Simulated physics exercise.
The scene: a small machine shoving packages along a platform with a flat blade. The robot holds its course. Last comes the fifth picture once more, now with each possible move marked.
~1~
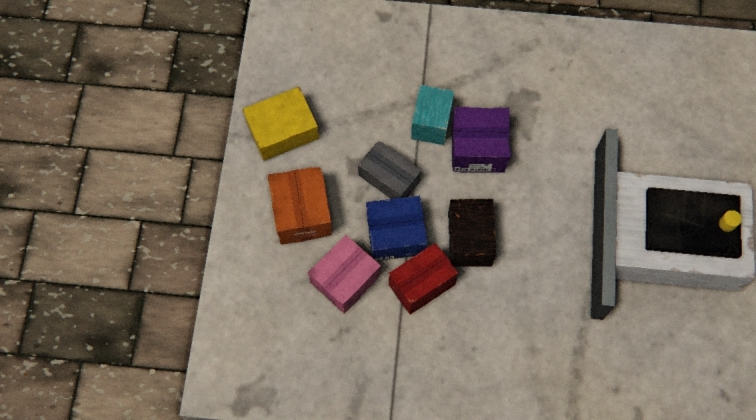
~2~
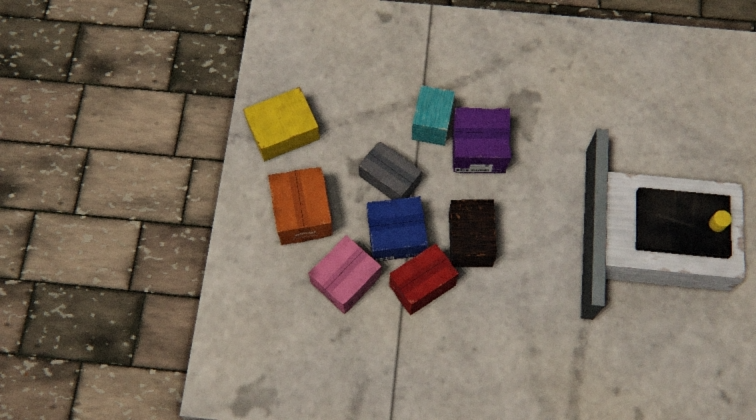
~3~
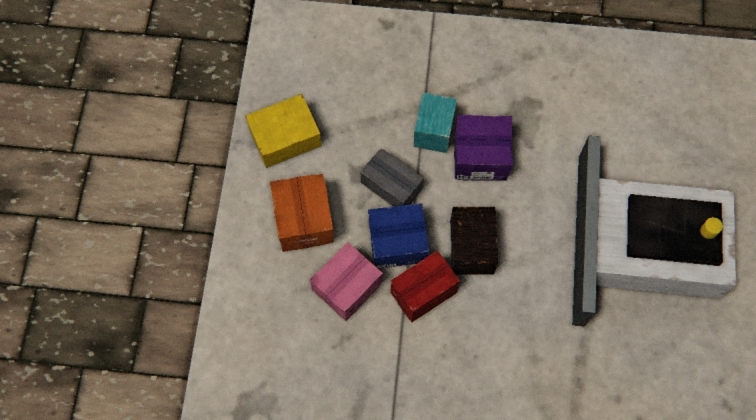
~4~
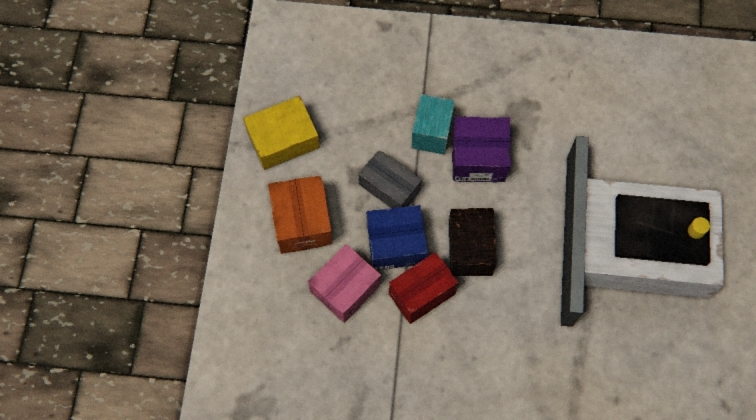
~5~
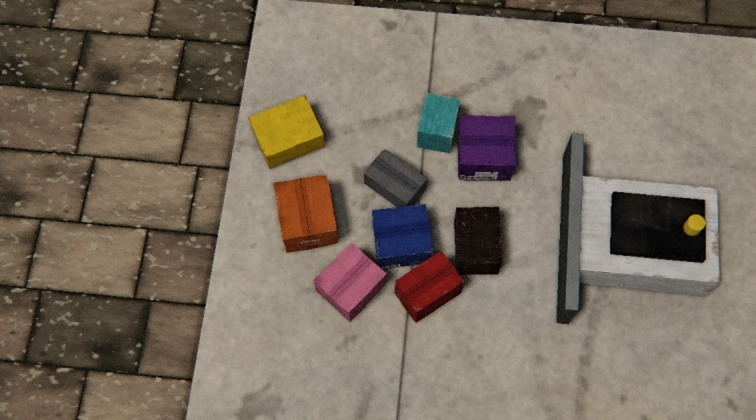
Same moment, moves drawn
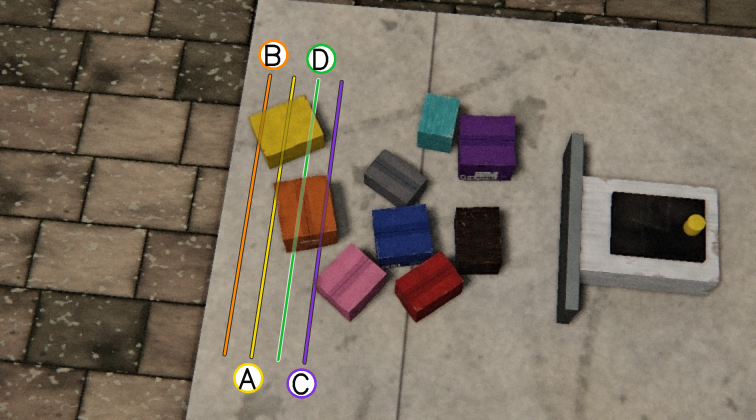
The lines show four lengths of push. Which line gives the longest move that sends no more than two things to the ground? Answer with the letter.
It can go as far as D.
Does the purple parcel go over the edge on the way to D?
No.
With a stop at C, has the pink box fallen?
By then, no.
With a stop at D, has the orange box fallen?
Yes.
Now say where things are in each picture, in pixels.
The first frame shows orange box (301, 206); grey box (389, 173); turquoise crate (432, 115).
The second frame shows robot (677, 221); black crate (472, 233).
The third frame shows robot (668, 228); yellow crate (284, 131).
The fourth frame shows robot (655, 228); blue box (396, 238).
The fifth frame shows robot (651, 226); orange box (307, 214); grey box (395, 181); turquoise crate (438, 123).
On the marked copy, A at (274, 210); B at (249, 207); C at (324, 214); D at (299, 212).
Taking D. A third of the way, robot (550, 216); red box (418, 293); turquoise crate (402, 122).
Two thirds of the way, robot (451, 207); orange box (247, 208); yellow crate (261, 135).
When it is over, robot (374, 200); orange box over the edge; yellow crate over the edge; two fallen.
As for the rest, A drops six; B drops seven; C is within the limit but short.
